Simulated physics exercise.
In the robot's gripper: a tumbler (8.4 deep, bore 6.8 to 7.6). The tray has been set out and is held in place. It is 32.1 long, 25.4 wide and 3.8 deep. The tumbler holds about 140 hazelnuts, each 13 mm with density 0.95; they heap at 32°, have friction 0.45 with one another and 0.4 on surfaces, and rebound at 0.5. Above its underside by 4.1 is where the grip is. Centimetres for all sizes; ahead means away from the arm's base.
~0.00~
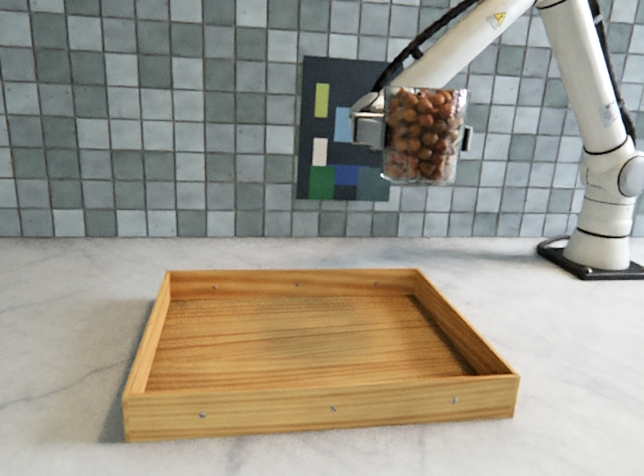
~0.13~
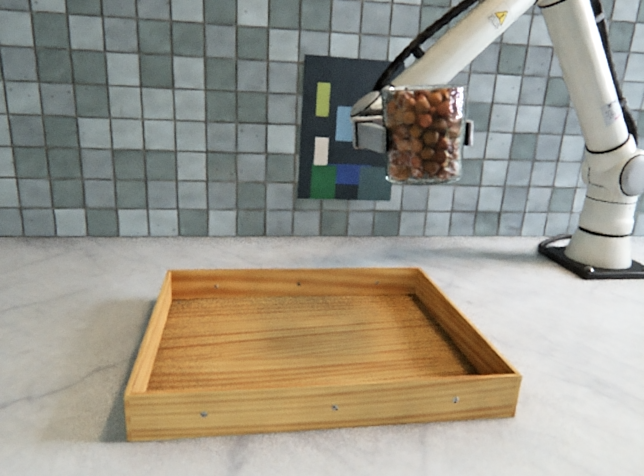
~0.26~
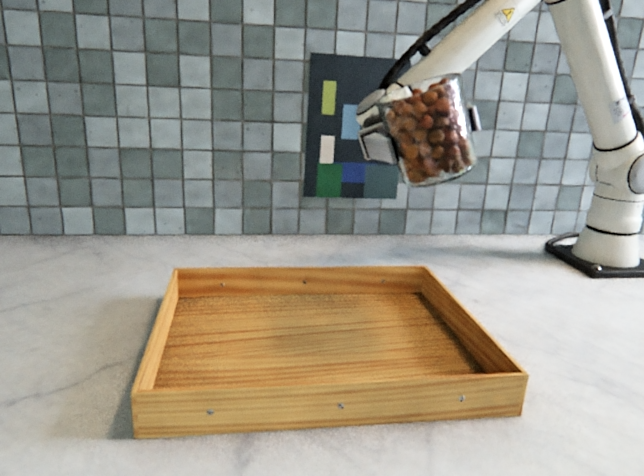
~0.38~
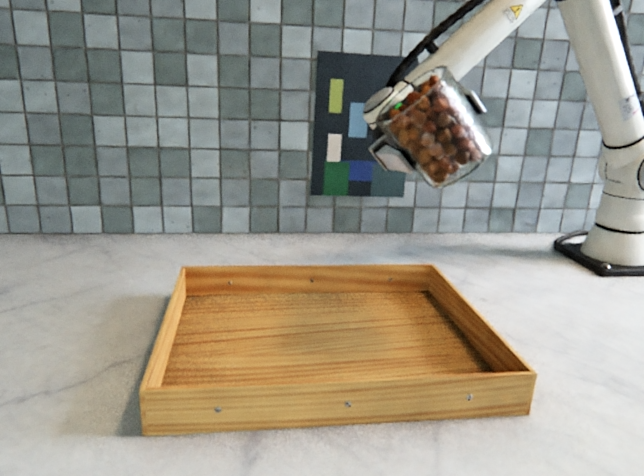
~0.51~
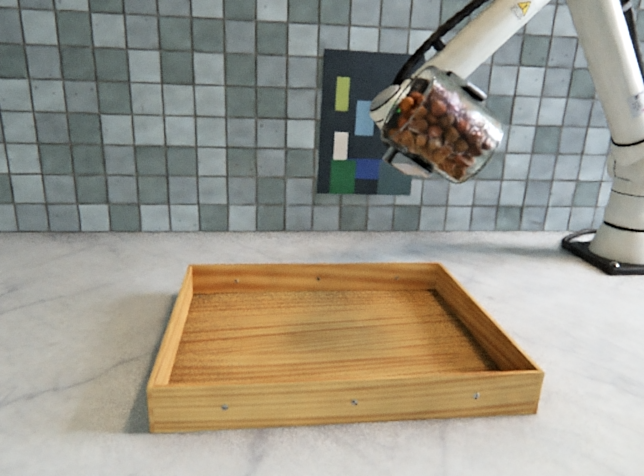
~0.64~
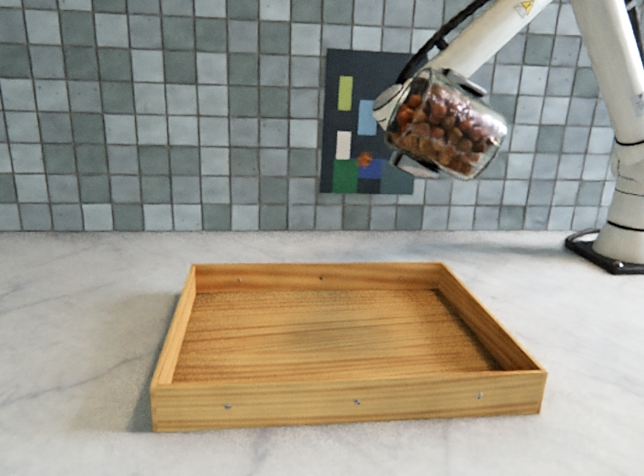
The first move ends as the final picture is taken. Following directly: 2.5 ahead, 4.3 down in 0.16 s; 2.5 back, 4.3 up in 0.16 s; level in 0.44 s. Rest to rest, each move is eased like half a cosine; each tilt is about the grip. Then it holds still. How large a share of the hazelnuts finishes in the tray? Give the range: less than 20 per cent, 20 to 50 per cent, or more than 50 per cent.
The share is less than 20 per cent.
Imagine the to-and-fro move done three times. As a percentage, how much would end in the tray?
About 10 per cent in that case.
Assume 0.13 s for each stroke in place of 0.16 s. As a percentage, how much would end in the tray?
About 10 per cent in that case.
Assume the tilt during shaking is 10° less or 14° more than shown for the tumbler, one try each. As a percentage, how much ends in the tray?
First try around 0 %, second around 20 %.
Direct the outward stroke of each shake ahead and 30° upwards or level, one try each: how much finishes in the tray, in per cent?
Near 30 and 25 percent respectively.
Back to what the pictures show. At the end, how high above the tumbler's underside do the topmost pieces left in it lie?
About 8.5 cm.
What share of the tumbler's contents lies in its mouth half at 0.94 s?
Around 50 percent.
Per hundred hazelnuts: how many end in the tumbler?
About 90 %.
After 0.94 s, tilted 65° forward, highest piece 26 above the table; 129 in the tumbler, 2 in the tray, 6 in flight or on a rim.
After 1.25 s, tilted 17° forward, highest piece 27 above the table; 125 in the tumbler, 11 in the tray, 1 in flight or on a rim.
After 1.60 s, level, highest piece 27 above the table; 125 in the tumbler, 12 in the tray.
After 2.65 s, level, highest piece 27 above the table; 125 in the tumbler, 12 in the tray.
At rest, 125 in the tumbler, 12 in the tray. That is 9 % in the tray.
